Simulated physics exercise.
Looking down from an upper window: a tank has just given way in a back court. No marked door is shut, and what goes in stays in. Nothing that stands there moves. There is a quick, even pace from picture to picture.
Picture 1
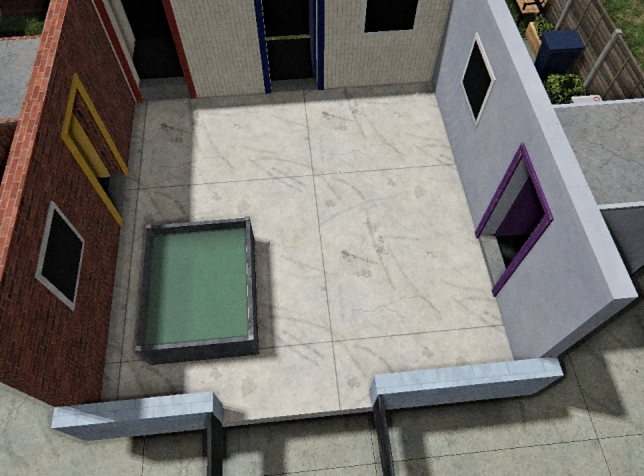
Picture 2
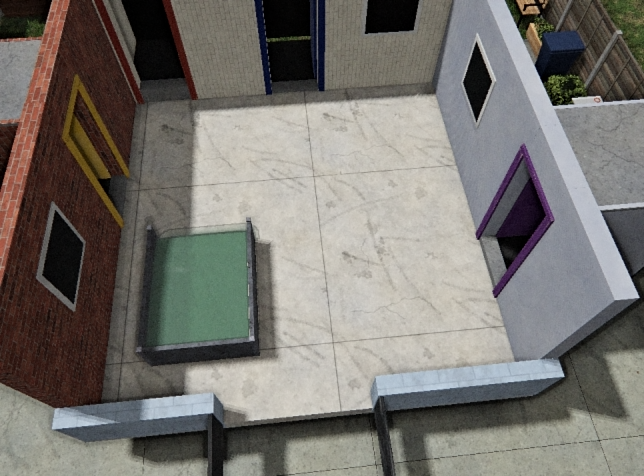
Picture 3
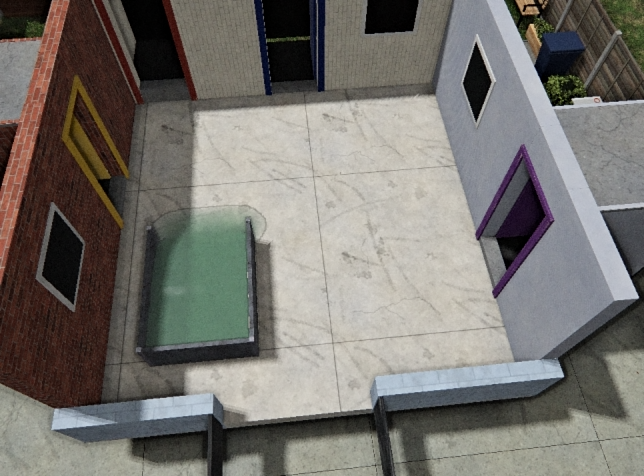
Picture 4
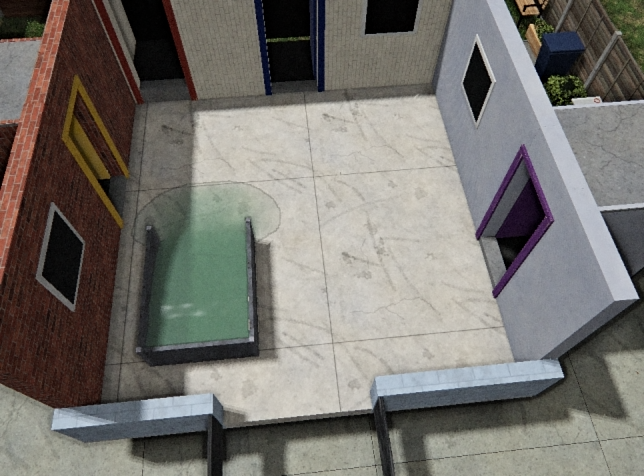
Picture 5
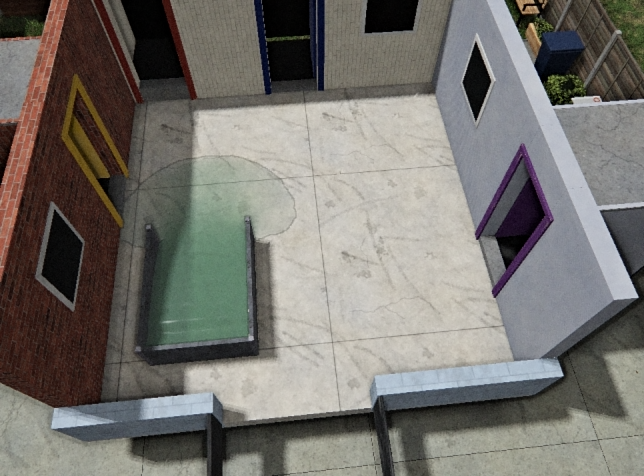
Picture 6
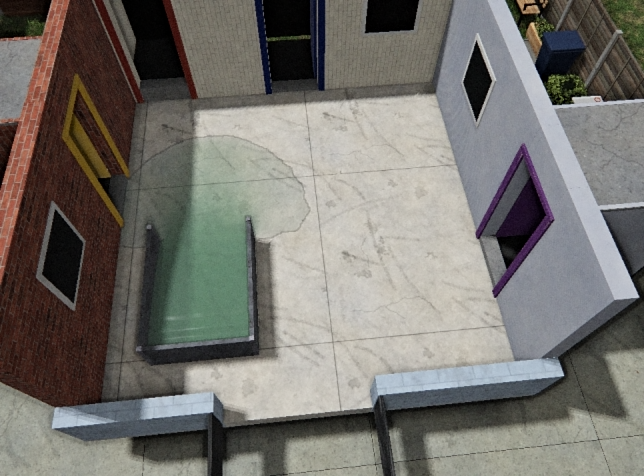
Greenish water poured out of the dark-walled tank in the courtyard when its far side gave way, then fanned across the pale paving in a widening, rounded sheet toward the back and right.
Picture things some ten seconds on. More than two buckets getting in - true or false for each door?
Purple door: False; red door: False; blue door: True; yellow door: False.
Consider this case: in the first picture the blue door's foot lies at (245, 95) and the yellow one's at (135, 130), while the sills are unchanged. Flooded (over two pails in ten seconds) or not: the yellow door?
Observation - yellow door ends up higher.
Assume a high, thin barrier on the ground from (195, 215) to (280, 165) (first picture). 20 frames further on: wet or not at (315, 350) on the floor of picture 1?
That spot would be high and dry.
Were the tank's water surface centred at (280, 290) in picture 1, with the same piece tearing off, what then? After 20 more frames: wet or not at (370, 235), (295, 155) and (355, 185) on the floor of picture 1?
One after the other: Untouched, reached, reached.
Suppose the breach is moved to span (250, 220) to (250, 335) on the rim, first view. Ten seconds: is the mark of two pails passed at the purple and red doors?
Well, the purple one is swamped, while the red one is safe.
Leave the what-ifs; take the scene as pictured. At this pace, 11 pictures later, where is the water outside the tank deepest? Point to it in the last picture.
My best guess is roughly (137, 103).
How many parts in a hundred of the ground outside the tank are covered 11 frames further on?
Roughly 40 per cent.
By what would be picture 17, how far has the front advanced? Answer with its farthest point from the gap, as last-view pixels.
The wet edge reaches furthest near (352, 88).
A moment on, water covers 30 % of the floor; the purple door not reached, the red door wet at the sill, nothing in, the blue door not reached, the yellow door wet at the sill, nothing in.
Next, water covers 40 % of the floor; the purple door not reached, the red door wet at the sill, nothing in, the blue door under two buckets in, the yellow door wet at the sill, nothing in.
Then, water covers 40 % of the floor; the purple door not reached, the red door wet at the sill, nothing in, the blue door over two buckets in, the yellow door under two buckets in.
Later, water covers 65 % of the floor; the purple door wet at the sill, nothing in, the red door wet at the sill, nothing in, the blue door over two buckets in, the yellow door under two buckets in.
In the end, water covers 95 % of the floor; the purple door wet at the sill, nothing in, the red door wet at the sill, nothing in, the blue door over two buckets in, the yellow door under two buckets in.
